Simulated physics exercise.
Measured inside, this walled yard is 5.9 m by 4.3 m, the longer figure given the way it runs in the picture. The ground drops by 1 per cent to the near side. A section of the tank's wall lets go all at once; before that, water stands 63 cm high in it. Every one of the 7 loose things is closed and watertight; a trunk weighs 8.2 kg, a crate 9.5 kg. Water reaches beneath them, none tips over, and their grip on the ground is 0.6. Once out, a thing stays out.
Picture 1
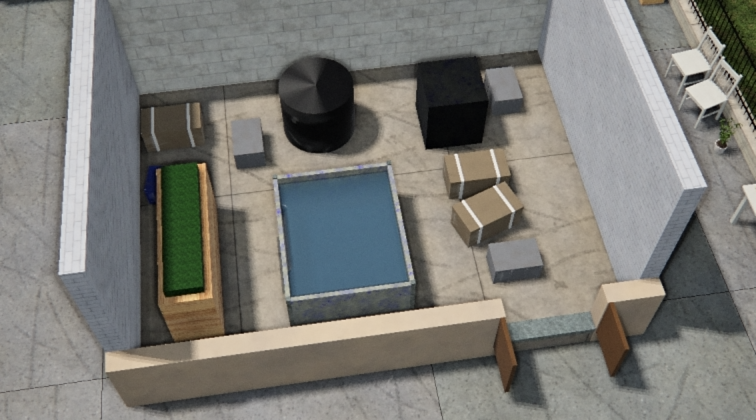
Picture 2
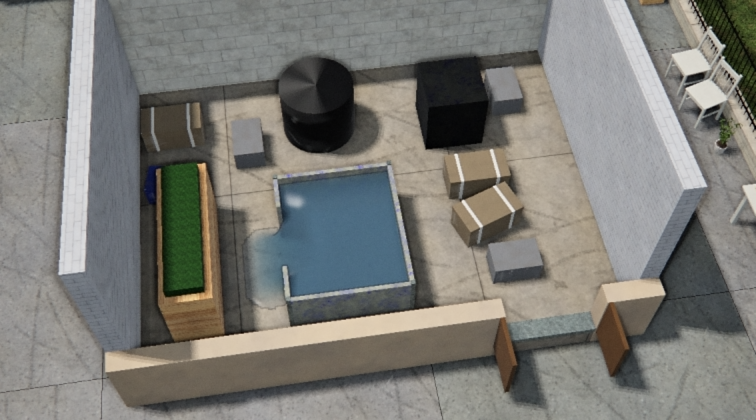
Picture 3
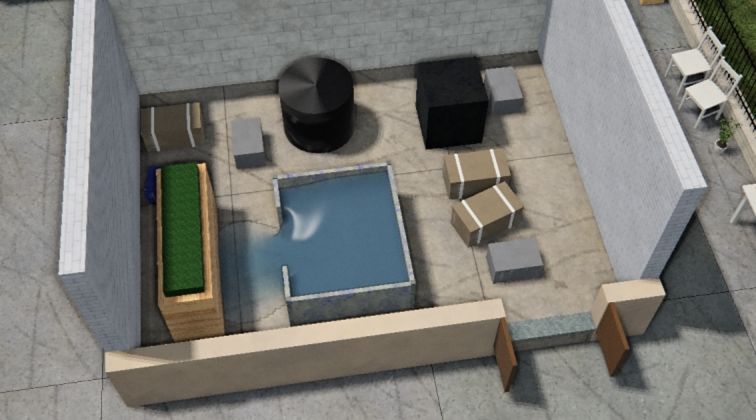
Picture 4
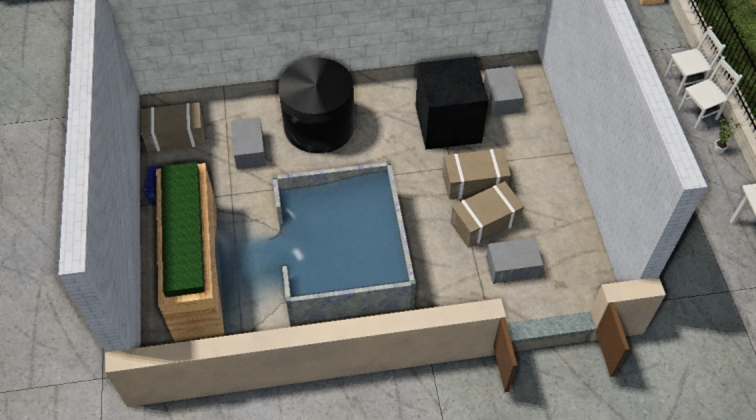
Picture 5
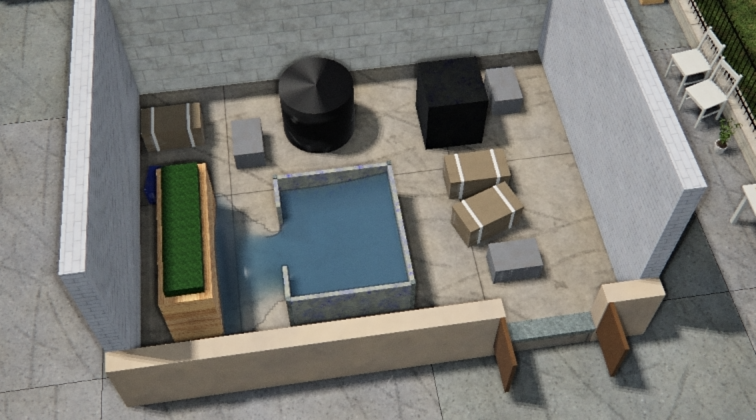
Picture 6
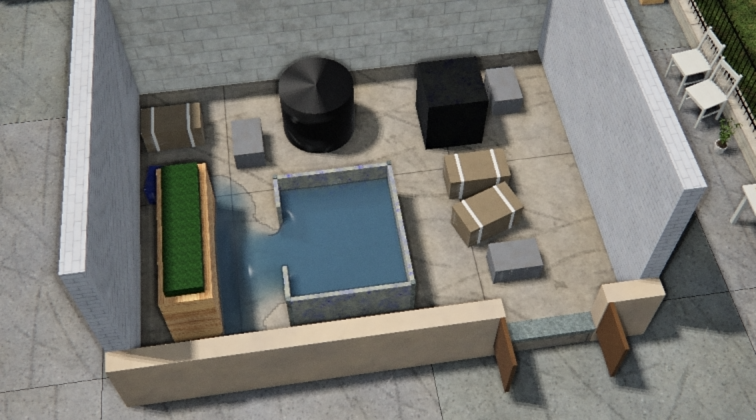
At the start, a square tank of still water sits among boxes and blocks in a walled yard. A section of its left wall then gives way, and water pours through the gap, reaches the long planter and spreads along its side, while the surrounding objects stay in place.
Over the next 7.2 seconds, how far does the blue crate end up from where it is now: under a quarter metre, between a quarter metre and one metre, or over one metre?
It is left a long distance off.
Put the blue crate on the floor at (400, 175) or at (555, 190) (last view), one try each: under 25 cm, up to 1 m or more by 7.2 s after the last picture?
Try one, it covers a moderate distance; try two, it covers a moderate distance.
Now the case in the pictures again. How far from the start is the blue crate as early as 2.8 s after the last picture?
Displacement near 50 cm.
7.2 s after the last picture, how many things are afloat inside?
At that point I count 7.
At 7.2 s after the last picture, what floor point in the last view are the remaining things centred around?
Somewhere near (425, 161).
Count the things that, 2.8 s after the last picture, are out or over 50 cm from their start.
The count is 2.
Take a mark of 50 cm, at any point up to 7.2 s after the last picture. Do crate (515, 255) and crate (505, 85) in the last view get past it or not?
In that order: Over, less.
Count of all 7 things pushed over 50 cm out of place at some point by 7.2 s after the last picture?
I count 6 of them.
Then, 0.9 s after the last picture the blue crate is near (169, 178), 0.0 m from its start, aground; 0 of 7 are out; 0 afloat.
Then, 2.8 s after the last picture the blue crate is near (190, 149), 0.5 m from its start, afloat; 0 of 7 are out; 3 afloat.
Then, 4.8 s after the last picture the blue crate is near (283, 153), 1.5 m from its start, afloat; 0 of 7 are out; 6 afloat.
Then, 7.2 s after the last picture the blue crate is near (434, 150), 3.5 m from its start, afloat; 0 of 7 are out; 7 afloat.
